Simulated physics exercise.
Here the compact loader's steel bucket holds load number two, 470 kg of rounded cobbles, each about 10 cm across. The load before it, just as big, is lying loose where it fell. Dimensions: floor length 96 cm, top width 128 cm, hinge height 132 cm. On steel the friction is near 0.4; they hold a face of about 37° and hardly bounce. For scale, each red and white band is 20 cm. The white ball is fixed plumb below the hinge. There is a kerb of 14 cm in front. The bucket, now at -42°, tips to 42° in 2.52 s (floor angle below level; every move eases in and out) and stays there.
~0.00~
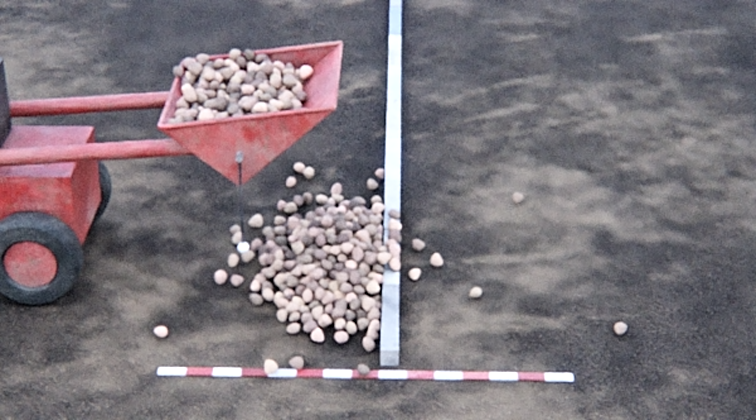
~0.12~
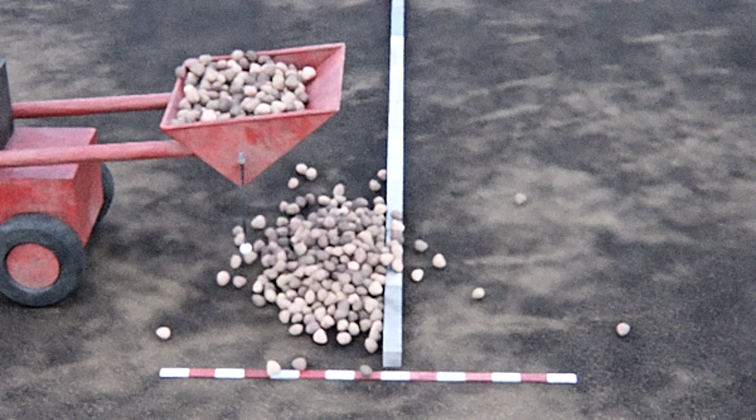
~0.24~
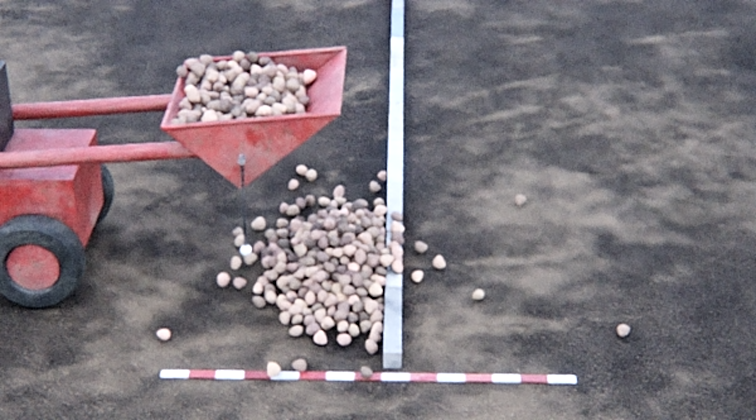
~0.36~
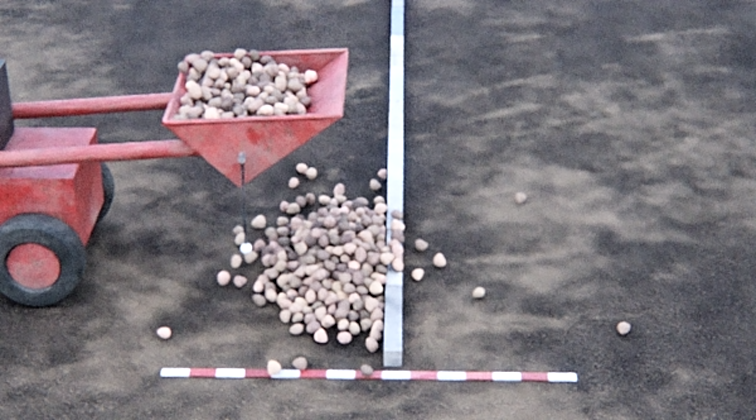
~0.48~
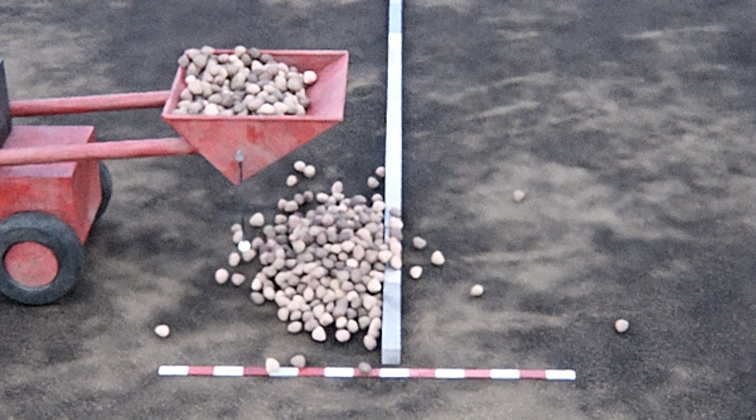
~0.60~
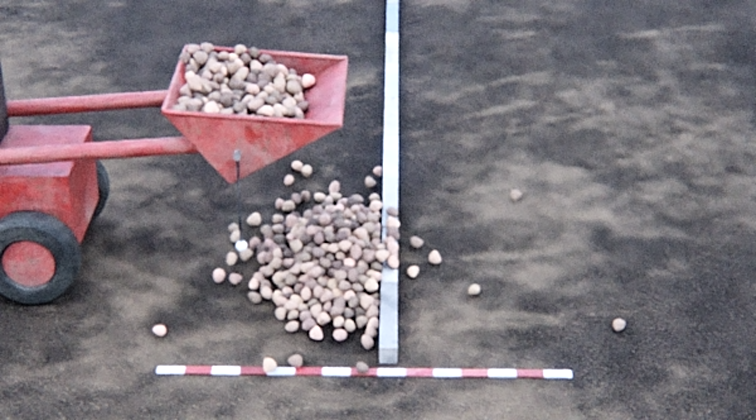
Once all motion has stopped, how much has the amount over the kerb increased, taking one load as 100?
It has increased by some 35 per cent.
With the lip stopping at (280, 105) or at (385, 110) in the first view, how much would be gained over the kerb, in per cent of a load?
Roughly 0 and 85 percent, in that order.
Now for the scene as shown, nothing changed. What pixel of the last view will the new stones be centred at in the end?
They come to rest centred about (370, 244).
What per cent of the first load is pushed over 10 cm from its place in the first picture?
I'd say roughly 10 per cent of them.
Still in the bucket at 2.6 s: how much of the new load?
Roughly 10 per cent remains inside.
After 1.9 s the floor is at 29°; in per cent of one load, 94 in the bucket, 105 on this side of the kerb, 2 over the kerb; the foremost stones are at (456, 260).
After 2.6 s the floor is at 42°; in per cent of one load, 8 in the bucket, 173 on this side of the kerb, 19 over the kerb; the foremost stones are at (486, 257).
After 3.0 s the floor is at 42°; in per cent of one load, 0 in the bucket, 168 on this side of the kerb, 32 over the kerb; the foremost stones are at (529, 266).
After 5.8 s the floor is at 42°; in per cent of one load, 0 in the bucket, 163 on this side of the kerb, 37 over the kerb; the foremost stones are at (570, 285). Net gain over the kerb, 35.
